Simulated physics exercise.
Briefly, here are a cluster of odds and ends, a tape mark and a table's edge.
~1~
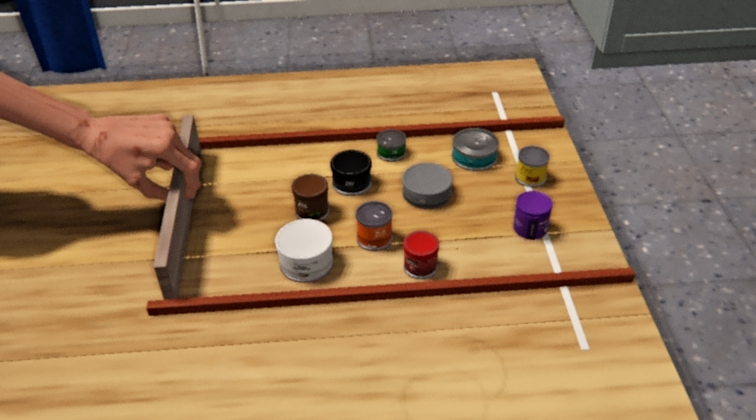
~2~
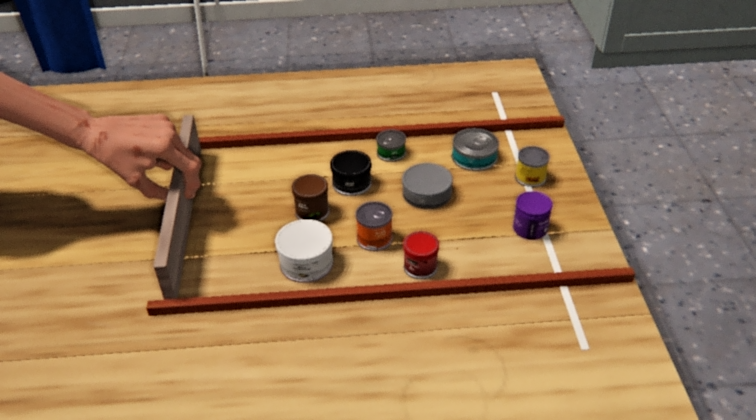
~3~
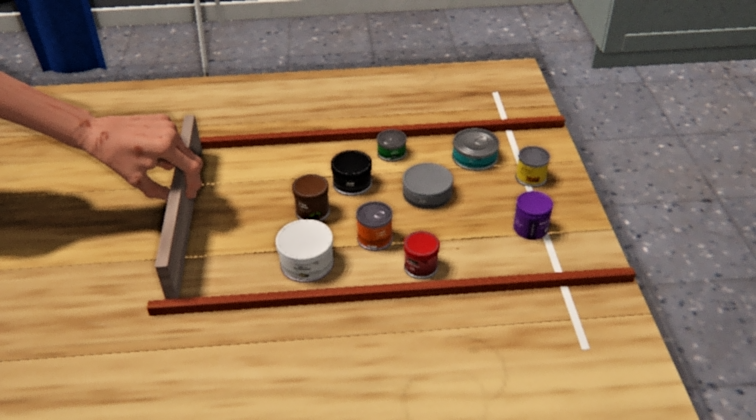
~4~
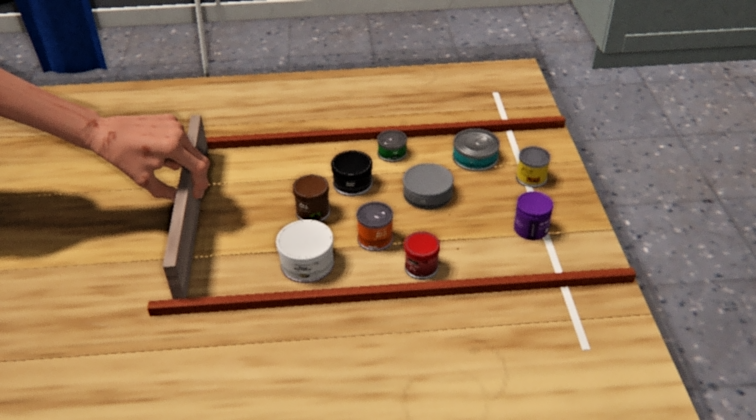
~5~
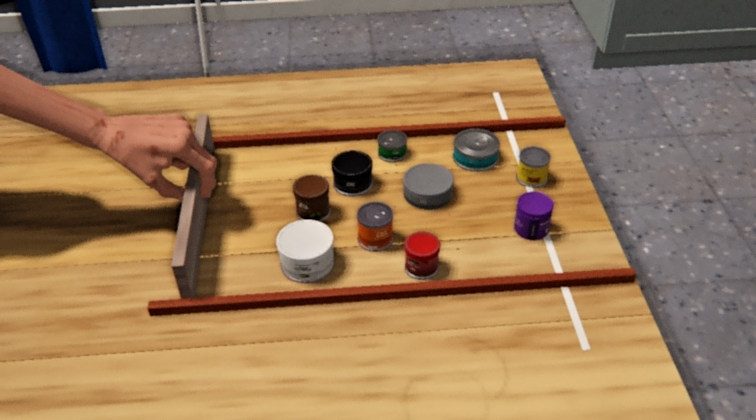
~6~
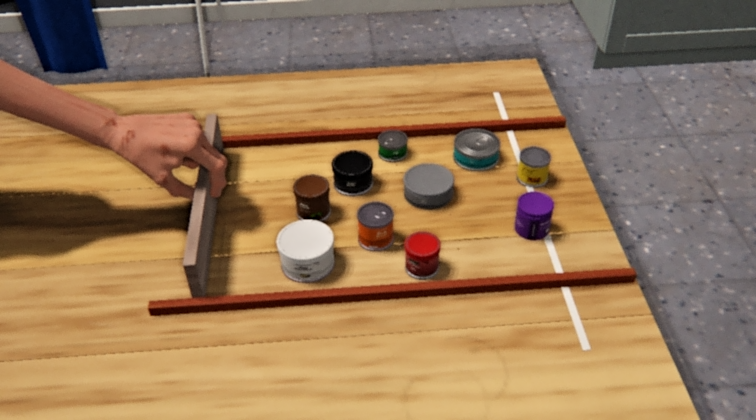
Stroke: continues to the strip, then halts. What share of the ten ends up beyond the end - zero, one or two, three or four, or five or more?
What ends up beyond the end is one or two of them.
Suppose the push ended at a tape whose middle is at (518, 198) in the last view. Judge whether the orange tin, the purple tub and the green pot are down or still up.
Orange tin stays put, purple tub stays put, green pot stays put.
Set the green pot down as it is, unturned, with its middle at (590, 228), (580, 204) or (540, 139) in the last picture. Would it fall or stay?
Results in order - down; down; still up.
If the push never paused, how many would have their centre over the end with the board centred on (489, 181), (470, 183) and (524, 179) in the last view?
In that order 0, 0 and 1.
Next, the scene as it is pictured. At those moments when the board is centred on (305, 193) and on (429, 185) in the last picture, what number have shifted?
Answer - first 2, then 7.
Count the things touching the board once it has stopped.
4 of them.
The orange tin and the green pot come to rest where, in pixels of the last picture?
In the last picture the orange tin sits around (570, 199) and the green pot around (528, 135).
Early on, none off yet; yellow tin at rest near (534, 167); purple tub at rest near (534, 216); turquoise tin at rest near (477, 150).
A while later, none off yet; yellow tin travelled about its own width near (560, 162); purple tub moving near (545, 215); turquoise tin travelled about its own width near (512, 145).
Finally, the number that fall off is one or two; lost, yellow tin.
